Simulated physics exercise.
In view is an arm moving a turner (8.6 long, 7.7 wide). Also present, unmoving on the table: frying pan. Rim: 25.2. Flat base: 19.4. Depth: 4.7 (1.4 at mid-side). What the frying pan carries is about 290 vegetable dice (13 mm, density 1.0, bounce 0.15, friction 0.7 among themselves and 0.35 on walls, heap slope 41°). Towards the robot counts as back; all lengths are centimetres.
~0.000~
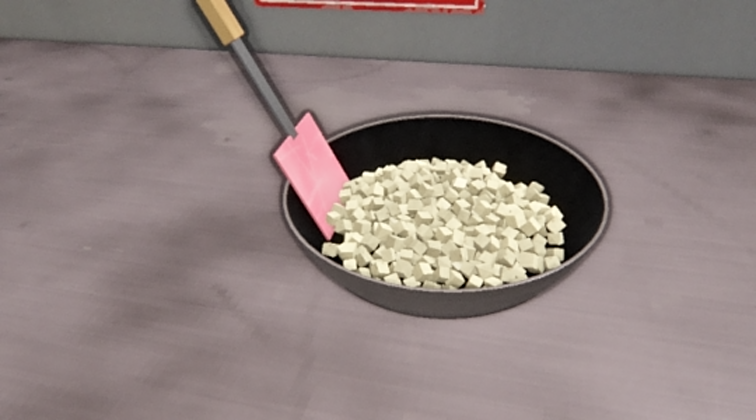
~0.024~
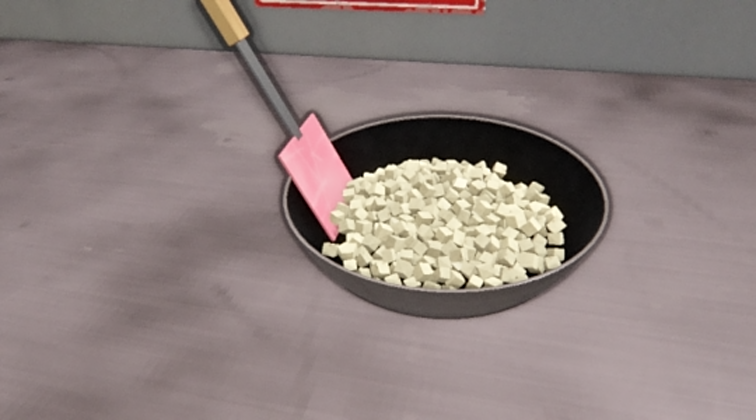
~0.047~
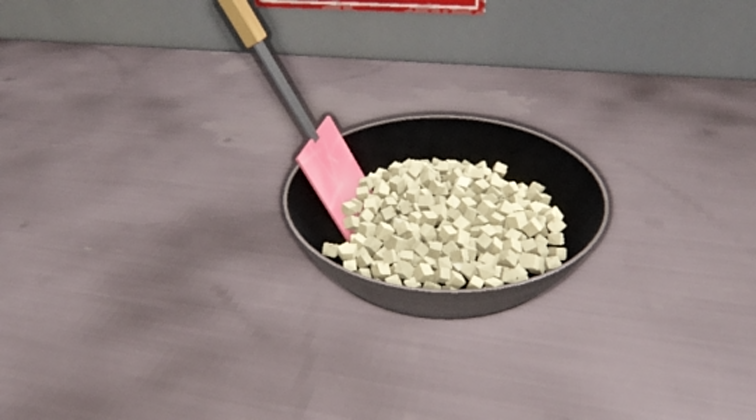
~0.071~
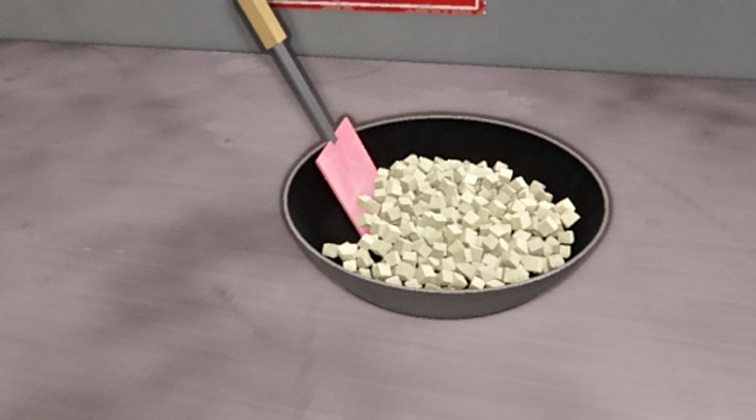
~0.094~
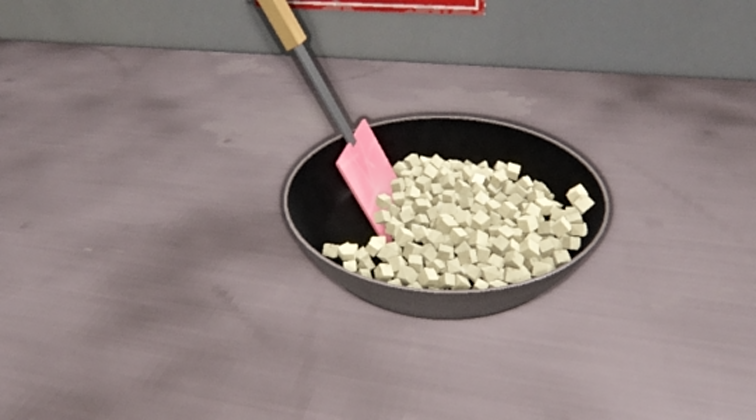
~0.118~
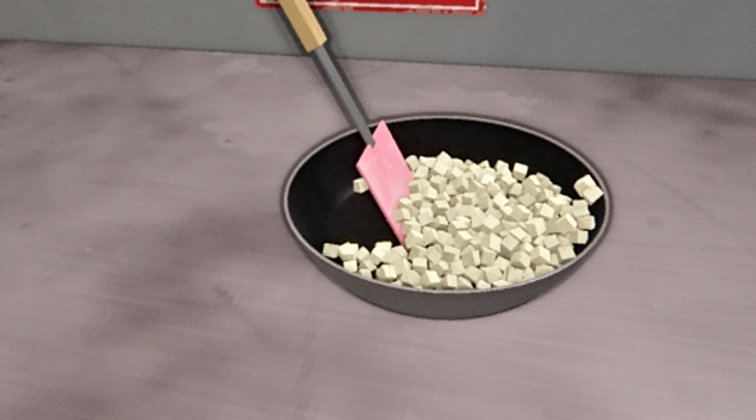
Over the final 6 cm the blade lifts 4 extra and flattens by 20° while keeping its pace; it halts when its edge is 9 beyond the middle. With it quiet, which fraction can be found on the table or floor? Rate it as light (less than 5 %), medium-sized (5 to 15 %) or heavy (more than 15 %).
Rated heavy.
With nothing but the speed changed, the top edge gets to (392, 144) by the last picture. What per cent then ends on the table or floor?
Share: Roughly 25 %.
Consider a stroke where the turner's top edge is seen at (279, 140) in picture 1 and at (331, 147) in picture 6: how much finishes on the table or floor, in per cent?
Off the vessel, on the table or floor: Some 5 percent.
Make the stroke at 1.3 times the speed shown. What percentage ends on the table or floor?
About 25 per cent.
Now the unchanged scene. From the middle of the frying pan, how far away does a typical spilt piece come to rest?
Roughly 20 centimetres.
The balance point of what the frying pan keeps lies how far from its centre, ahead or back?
Some 4.5 cm ahead of the centre.
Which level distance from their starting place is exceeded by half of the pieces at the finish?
Somewhere near 5 centimetres, I reckon.
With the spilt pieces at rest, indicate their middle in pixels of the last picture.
Around pixel (677, 259).
After 0.18 s, sloping 64°, highest piece 6 above the table; 293 in the frying pan.
After 0.23 s, sloping 55°, highest piece 8 above the table; 289 in the frying pan, 4 on the blade or in flight.
After 0.46 s, sloping 44°, highest piece 11 above the table; 232 in the frying pan, 49 on the table or floor, 12 on the blade or in flight.
After 1.51 s, sloping 44°, highest piece 6 above the table; 232 in the frying pan, 61 on the table or floor.
At rest, 232 in the frying pan, 61 on the table or floor. That is 21 % on the table or floor.
